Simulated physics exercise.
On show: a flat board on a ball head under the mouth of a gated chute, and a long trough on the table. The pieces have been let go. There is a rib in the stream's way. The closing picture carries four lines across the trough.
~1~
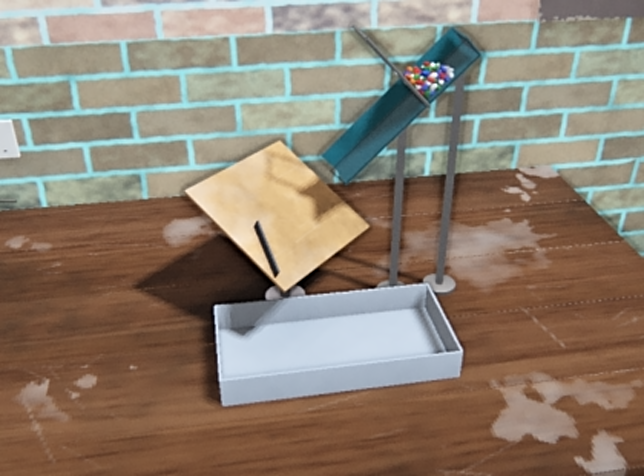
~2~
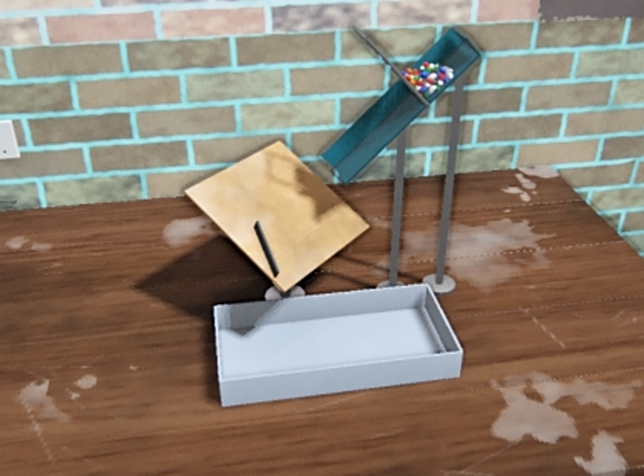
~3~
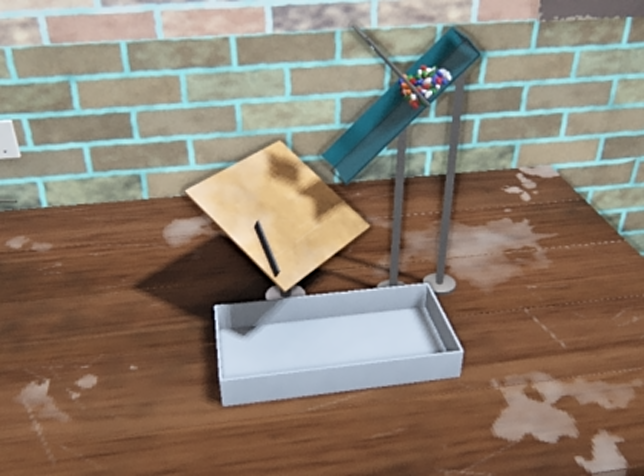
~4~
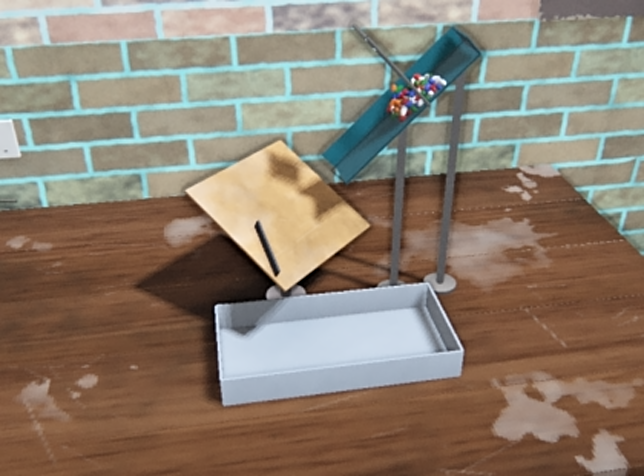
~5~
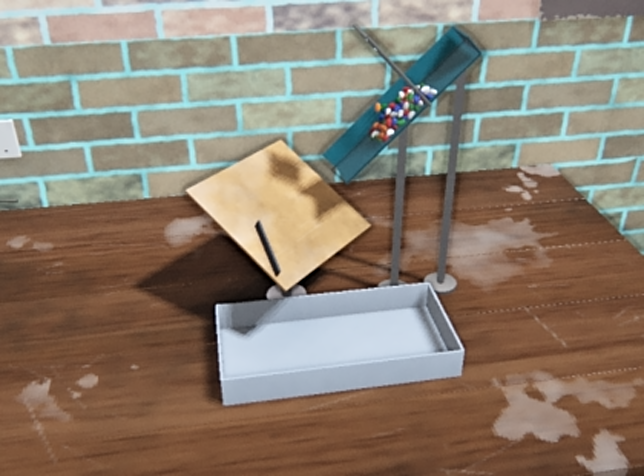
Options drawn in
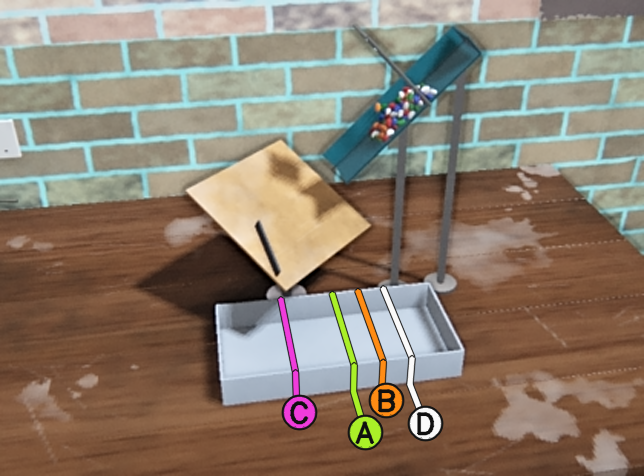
A teal chute holds colorful jelly beans, which slide partway down it toward the left.
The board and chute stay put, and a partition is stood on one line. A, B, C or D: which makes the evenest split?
I would pick line A.
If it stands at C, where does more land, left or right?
More lands on the right.
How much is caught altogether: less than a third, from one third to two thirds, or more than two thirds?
More than two thirds.
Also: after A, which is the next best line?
The answer is B.
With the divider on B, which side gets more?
More lands on the left.
On the marked copy, line A crosses the front rim at (353, 364); line B crosses the front rim at (382, 360); line C crosses the front rim at (295, 371); line D crosses the front rim at (411, 357).
For line A, of what is caught, about two thirds on the left of the divider, about a third on the right.
For line B, of what is caught, most on the left of the divider, a small part on the right.
For line C, of what is caught, a stray few on the left of the divider, nearly all on the right.
For line D, of what is caught, nearly all on the left of the divider, a stray few on the right.
